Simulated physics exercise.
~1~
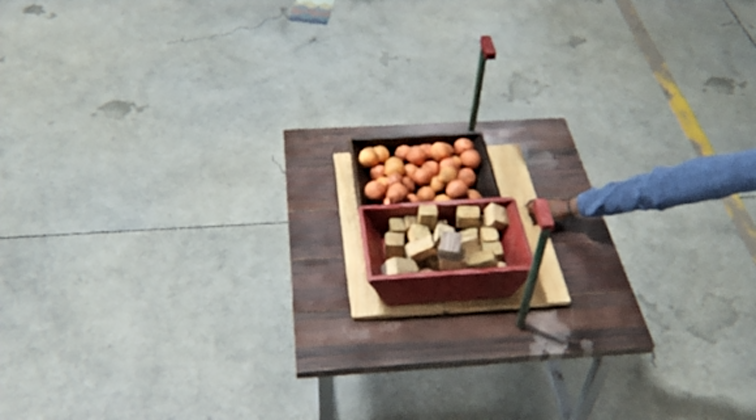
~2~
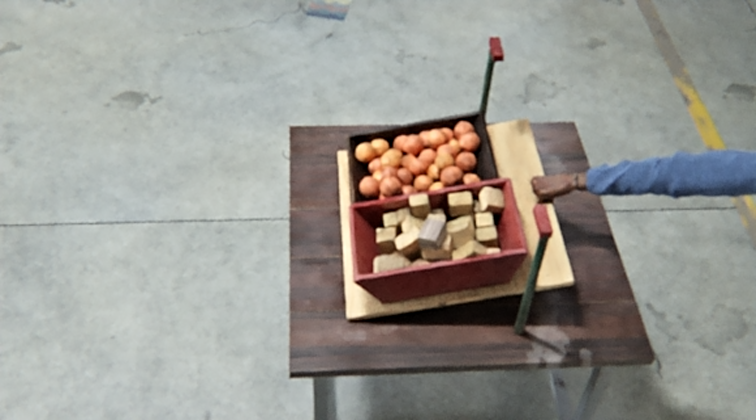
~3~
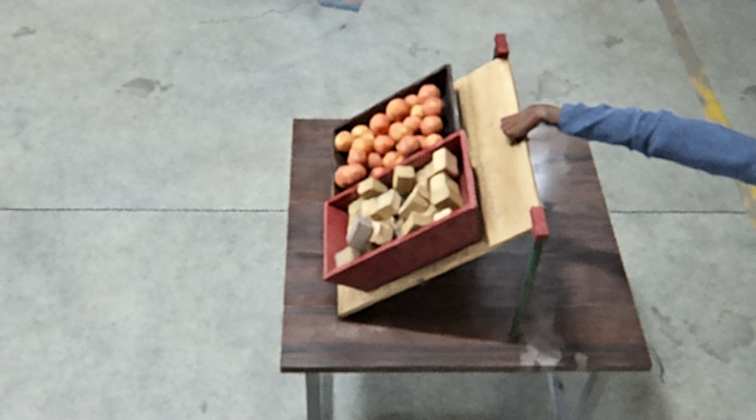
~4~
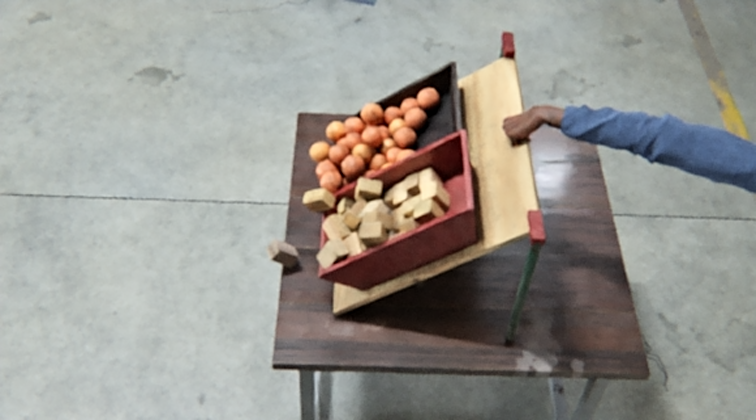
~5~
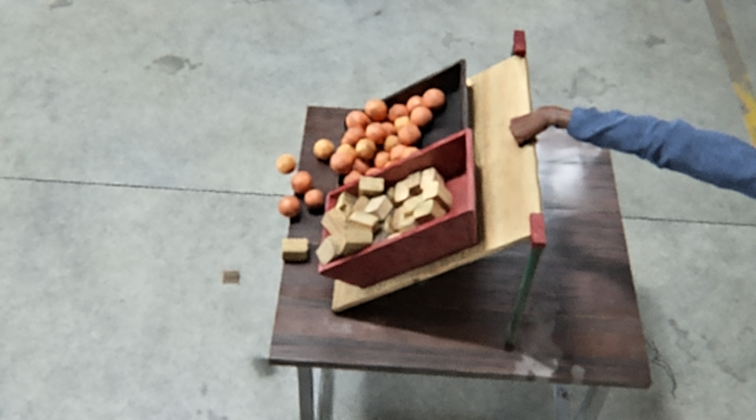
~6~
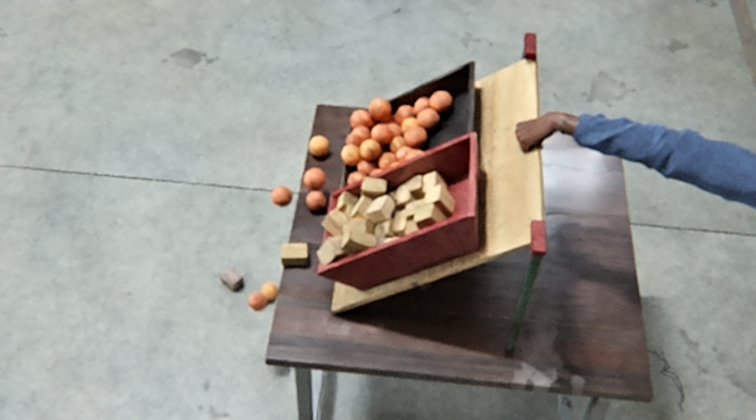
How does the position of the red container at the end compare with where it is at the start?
At the start the red container sits level near the middle of the table. By the end it is a little further left and higher in view, tilted with its left end low.
On a dark table, a hand tilts a board, spilling two blocks and some oranges leftward.
